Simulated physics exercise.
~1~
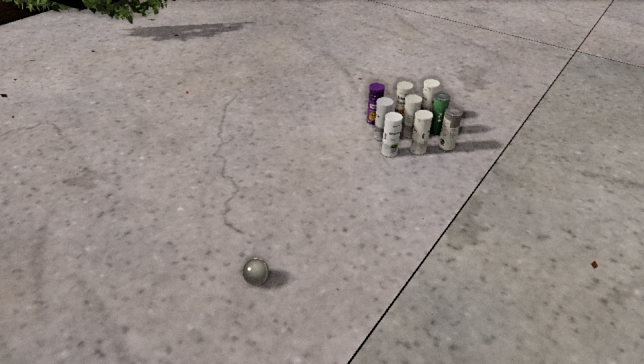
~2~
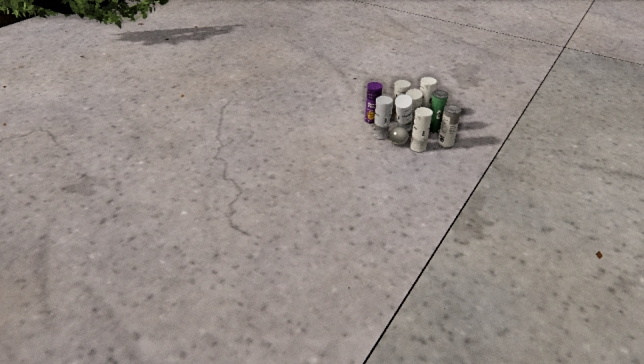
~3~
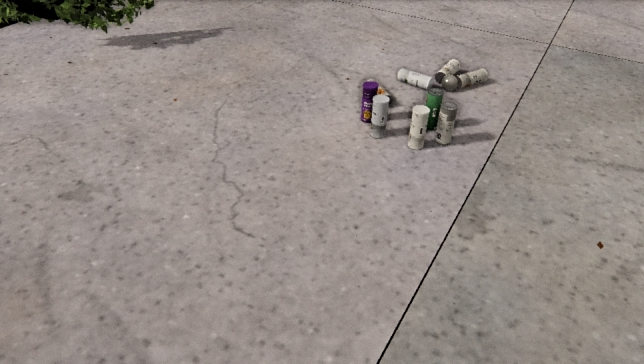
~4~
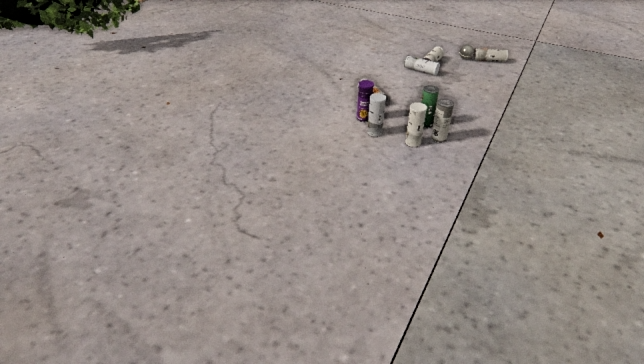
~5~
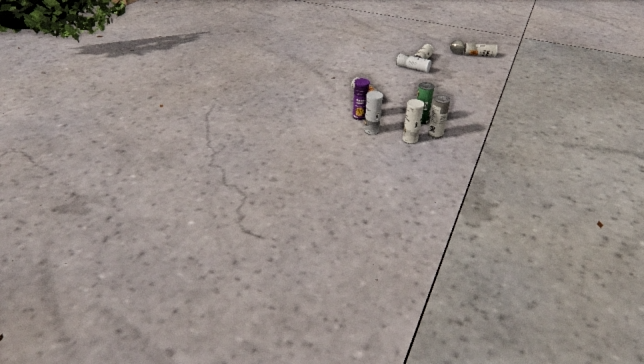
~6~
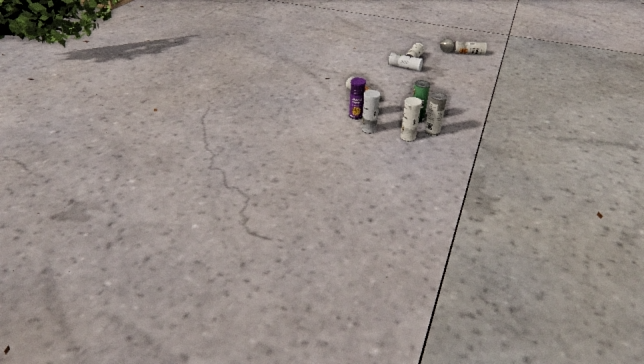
On a speckled stone pavement crossed by a dark seam and a thin crack, nine small canisters stand in a tight cluster, one purple and one green among the pale ones. A steel ball rolls away from the viewer and strikes the front of the group, making canisters lean. Several topple, three of them sliding out behind the cluster while another drops beside the purple one. The view drifts slightly sideways as the ball carries on to the far side. At the end, four canisters lie on their sides, while the purple and green ones still stand with the rest.
